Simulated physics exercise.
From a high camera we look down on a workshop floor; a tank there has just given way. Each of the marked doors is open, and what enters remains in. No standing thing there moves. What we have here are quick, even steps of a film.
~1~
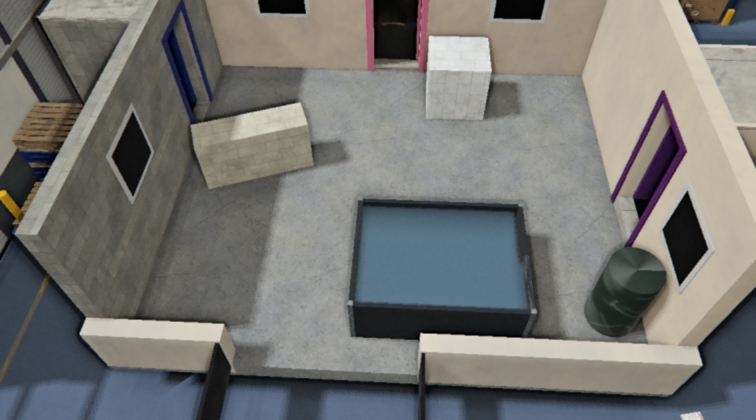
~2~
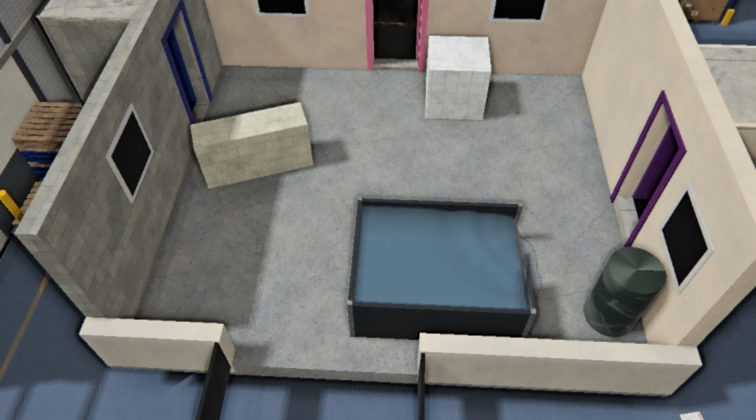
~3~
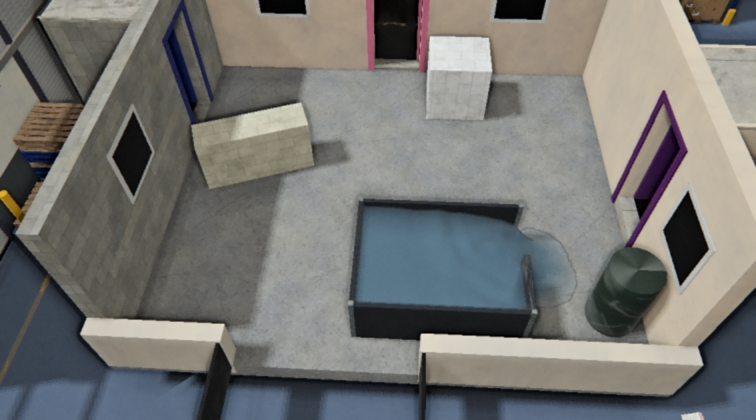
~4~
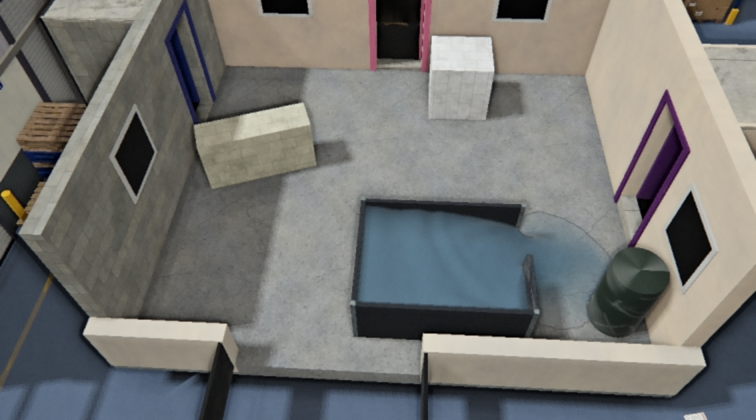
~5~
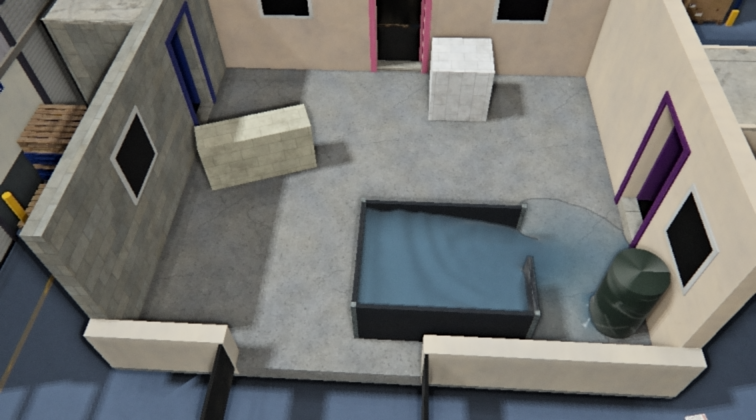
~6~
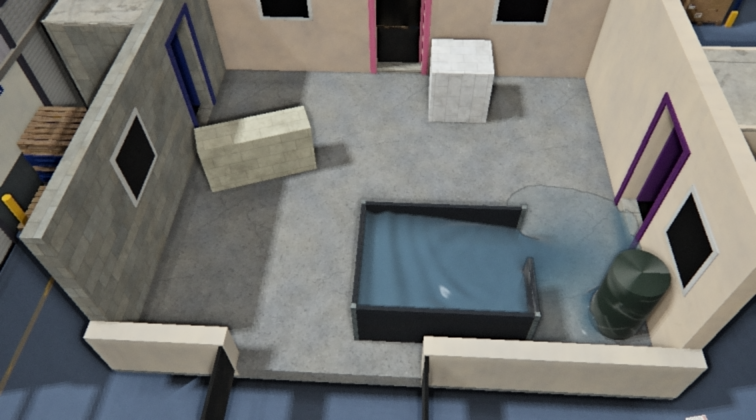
From high above, a roofless walled room with a grey floor is in view, a dark-sided tank of blue water standing right of centre at the front. A pale block lies at left, a white block at the back near a pink doorframe, and a dark green barrel by the purple-framed door at right. Water pours from the tank's right side and spreads rightward around the barrel and towards the right wall, while the view shifts very slightly.
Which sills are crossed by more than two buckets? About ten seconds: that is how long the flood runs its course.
The purple door sill is crossed by more than that. The pink door sill is not crossed by that much. The blue door sill is crossed by more than that.
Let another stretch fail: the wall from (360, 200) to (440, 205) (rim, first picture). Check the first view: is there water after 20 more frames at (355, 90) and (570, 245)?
The first spot is swamped, the second spared.
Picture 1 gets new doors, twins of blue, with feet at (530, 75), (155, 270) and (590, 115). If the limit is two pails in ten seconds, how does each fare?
Going door by door: The first runs past the limit, the second remains below the limit, the third runs past the limit.
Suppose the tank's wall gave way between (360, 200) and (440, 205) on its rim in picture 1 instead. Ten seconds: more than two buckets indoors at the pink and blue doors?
As I see it, the pink door tops the mark and the blue door tops the mark too.
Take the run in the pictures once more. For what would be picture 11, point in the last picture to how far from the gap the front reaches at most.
Pixel estimate: (587, 120).
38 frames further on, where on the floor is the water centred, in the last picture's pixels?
Near (478, 201) in the last view.
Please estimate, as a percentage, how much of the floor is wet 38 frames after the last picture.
Close to 65 %.
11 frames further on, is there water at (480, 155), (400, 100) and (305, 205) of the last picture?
Same order as asked: Dry as before; dry as before; dry as before.
A moment on, water covers 15 % of the floor; the purple door over two buckets in, the pink door not reached, the blue door not reached.
Next, water covers 20 % of the floor; the purple door far over two buckets in, the pink door not reached, the blue door not reached.
Then, water covers 35 % of the floor; the purple door far over two buckets in, the pink door wet at the sill, nothing in, the blue door not reached.
Later, water covers 65 % of the floor; the purple door far over two buckets in, the pink door under two buckets in, the blue door under two buckets in.
In the end, water covers 90 % of the floor; the purple door far over two buckets in, the pink door under two buckets in, the blue door over two buckets in.
